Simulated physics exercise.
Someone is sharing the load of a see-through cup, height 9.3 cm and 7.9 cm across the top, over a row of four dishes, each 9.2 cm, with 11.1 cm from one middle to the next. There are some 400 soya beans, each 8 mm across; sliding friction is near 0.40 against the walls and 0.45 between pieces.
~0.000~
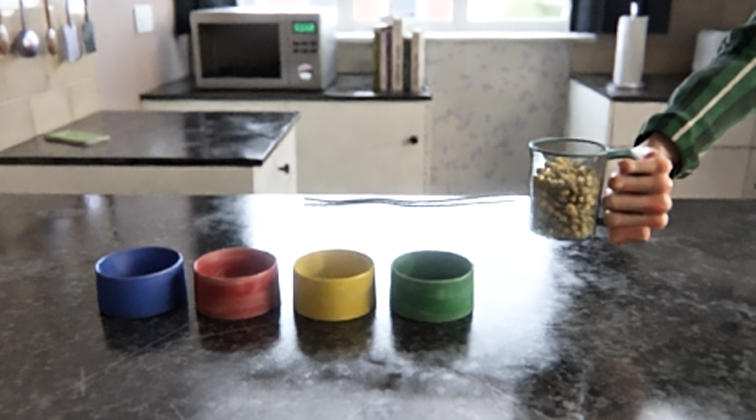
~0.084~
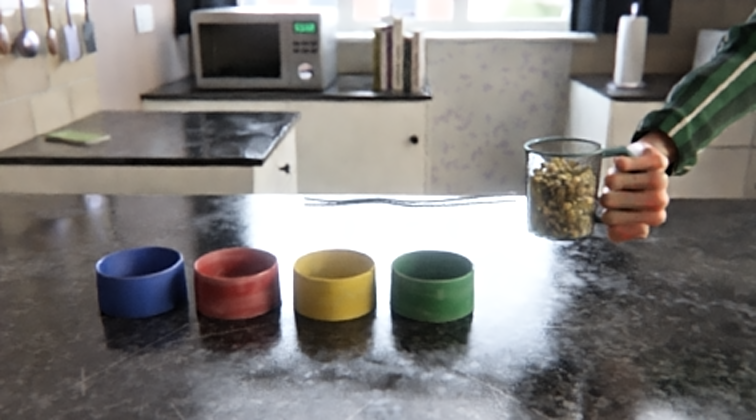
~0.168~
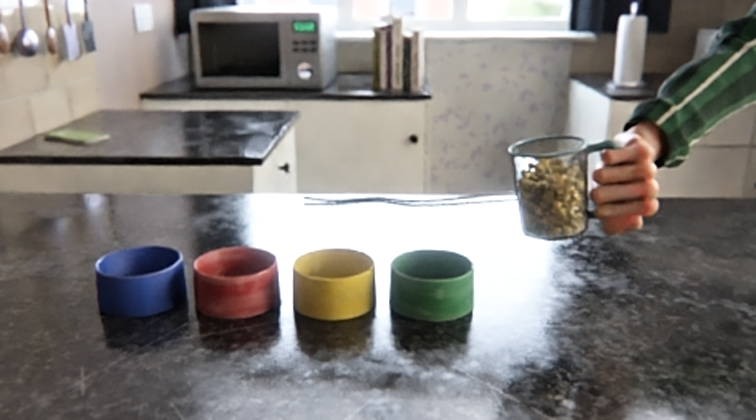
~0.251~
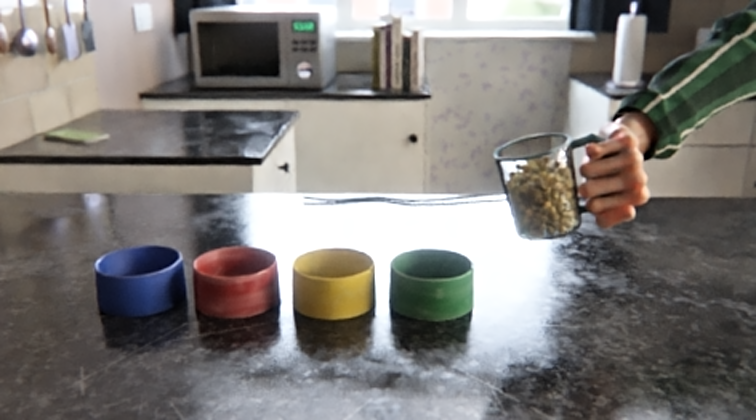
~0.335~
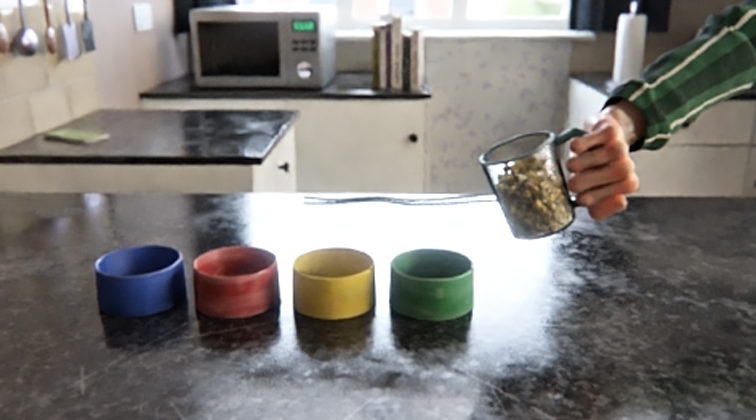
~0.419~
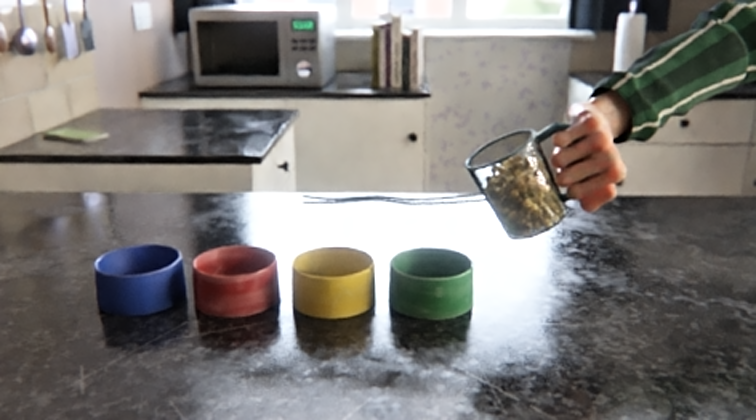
We see a hand in a green checked sleeve holding a clear cup of small beans beside blue, red, yellow and green dishes on a dark countertop, then moving it a little to the left while tilting it leftward.
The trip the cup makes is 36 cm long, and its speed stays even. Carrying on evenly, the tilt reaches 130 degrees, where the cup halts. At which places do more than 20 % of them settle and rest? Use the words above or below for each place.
Red: Below; blue: Below; green: Below; yellow: Above; counter: Below.
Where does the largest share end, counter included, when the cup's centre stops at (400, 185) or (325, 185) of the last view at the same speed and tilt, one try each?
Yellow, then yellow.
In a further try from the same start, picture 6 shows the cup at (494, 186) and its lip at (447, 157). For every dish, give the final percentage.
Final shares - red 20 %, blue 30 %, green 0 %, yellow 0 %.
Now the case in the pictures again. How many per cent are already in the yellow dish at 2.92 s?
I'd say close to 90 per cent at that point.
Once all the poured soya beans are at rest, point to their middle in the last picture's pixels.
Estimated resting centre: Around (325, 280).
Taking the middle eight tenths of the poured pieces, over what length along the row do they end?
6 cm.
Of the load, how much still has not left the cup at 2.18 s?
I reckon around 0 per cent.
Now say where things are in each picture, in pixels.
Cup at (565, 189), tilt 0 degrees, lip at (531, 147), moved 0.0 cm; middle of the pieces at (563, 203); green dish at (432, 265); yellow dish at (334, 264); red dish at (236, 263); blue dish at (139, 262), in the first frame.
Cup at (562, 189), tilt 2 degrees, lip at (526, 148), moved 0.4 cm; middle of the pieces at (561, 203), in the second frame.
Cup at (551, 188), tilt 9 degrees, lip at (511, 152), moved 1.5 cm; middle of the pieces at (552, 202), in the third frame.
Cup at (540, 188), tilt 15 degrees, lip at (495, 156), moved 2.6 cm; middle of the pieces at (543, 201), in the fourth frame.
Cup at (530, 187), tilt 22 degrees, lip at (481, 162), moved 3.7 cm; middle of the pieces at (534, 200), in the fifth frame.
Cup at (519, 186), tilt 29 degrees, lip at (467, 167), moved 4.9 cm; middle of the pieces at (525, 198); green dish at (432, 262); yellow dish at (333, 262); red dish at (235, 261); blue dish at (139, 260). Its pace works out near 80 degrees a second; the hand travels 14 cm a second, in the sixth frame.
After 1.48 s, tilt 114 degrees; cup holds 65 %, yellow 35 %.
After 2.18 s, tilt 130 degrees; cup holds 0 %, yellow 90 %.
Then, at 2.92 s, tilt 130 degrees; cup holds 0 %, yellow 90 %.
By 3.2 s all is still; red 0 %, blue 0 %, green 0 %, yellow 90 %, counter 10 %.
